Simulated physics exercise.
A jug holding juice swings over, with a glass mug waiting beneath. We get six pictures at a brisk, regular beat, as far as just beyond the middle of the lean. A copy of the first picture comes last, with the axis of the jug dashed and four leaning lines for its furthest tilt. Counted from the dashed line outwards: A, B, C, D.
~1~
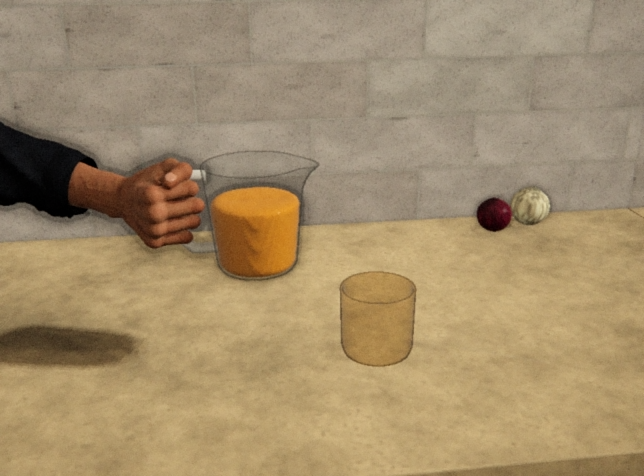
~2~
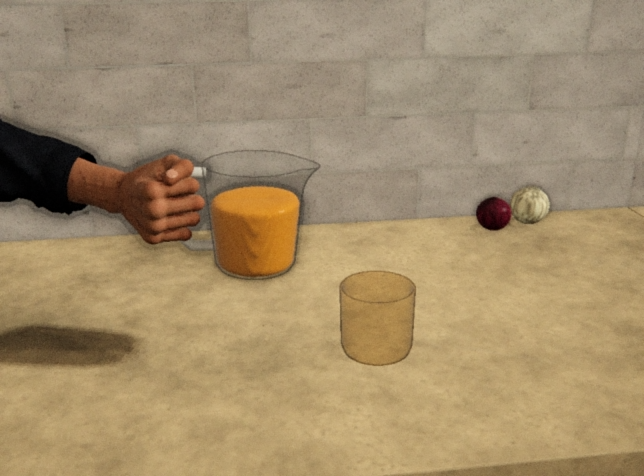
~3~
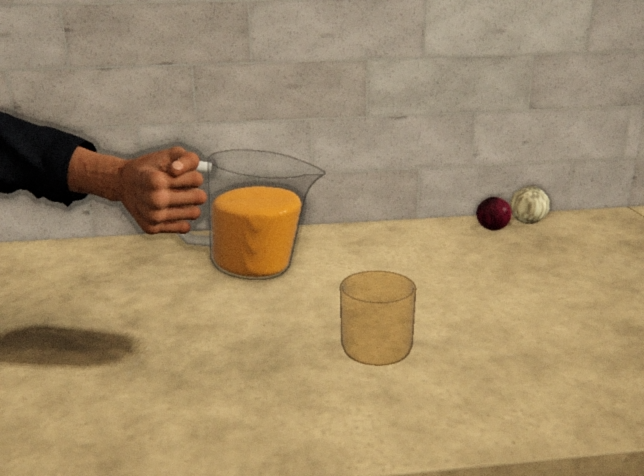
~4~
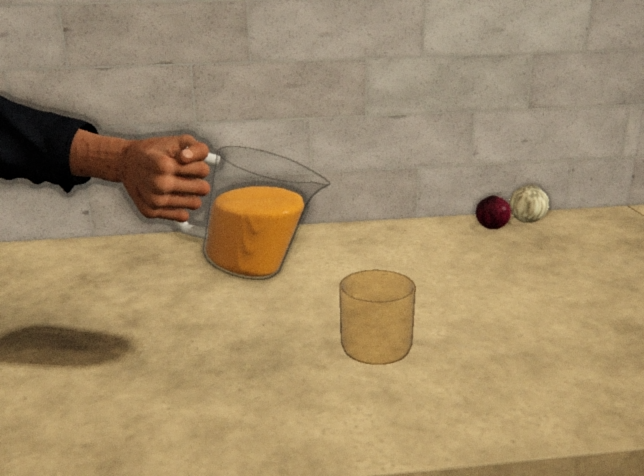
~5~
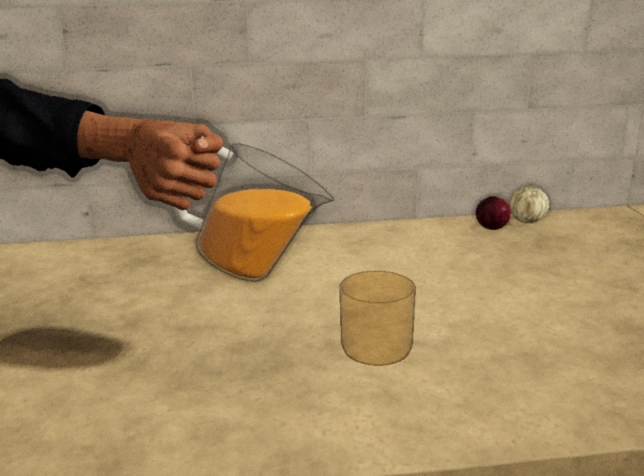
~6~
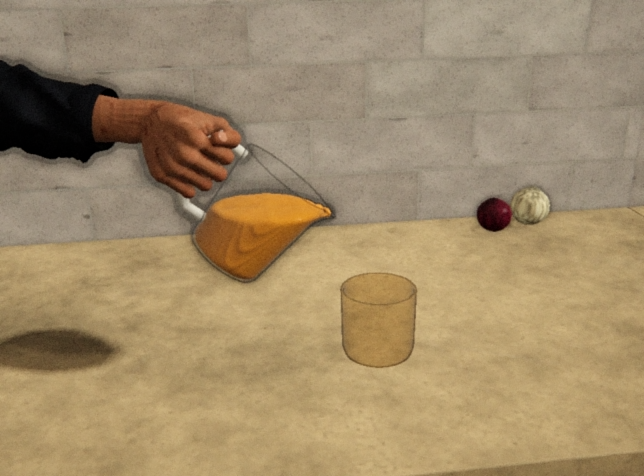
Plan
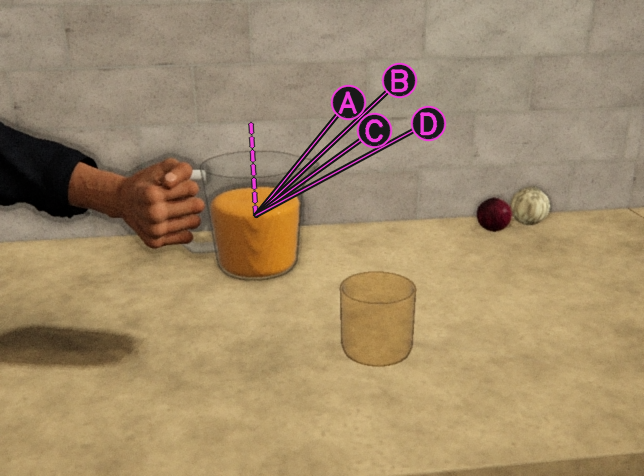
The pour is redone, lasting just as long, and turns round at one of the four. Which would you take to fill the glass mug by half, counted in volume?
Use mark D.
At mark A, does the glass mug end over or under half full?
Under half.
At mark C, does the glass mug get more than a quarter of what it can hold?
Yes.
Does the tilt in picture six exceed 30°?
Yes, it does.
On the marked copy, A at (337, 115); B at (387, 91); C at (360, 140); D at (413, 130).
With A, the glass mug ends with about 6 % of what it can hold.
With B, the glass mug ends with about 16 % of what it can hold.
With C, the glass mug ends with about 32 % of what it can hold.
With D, the glass mug ends with about 51 % of what it can hold.
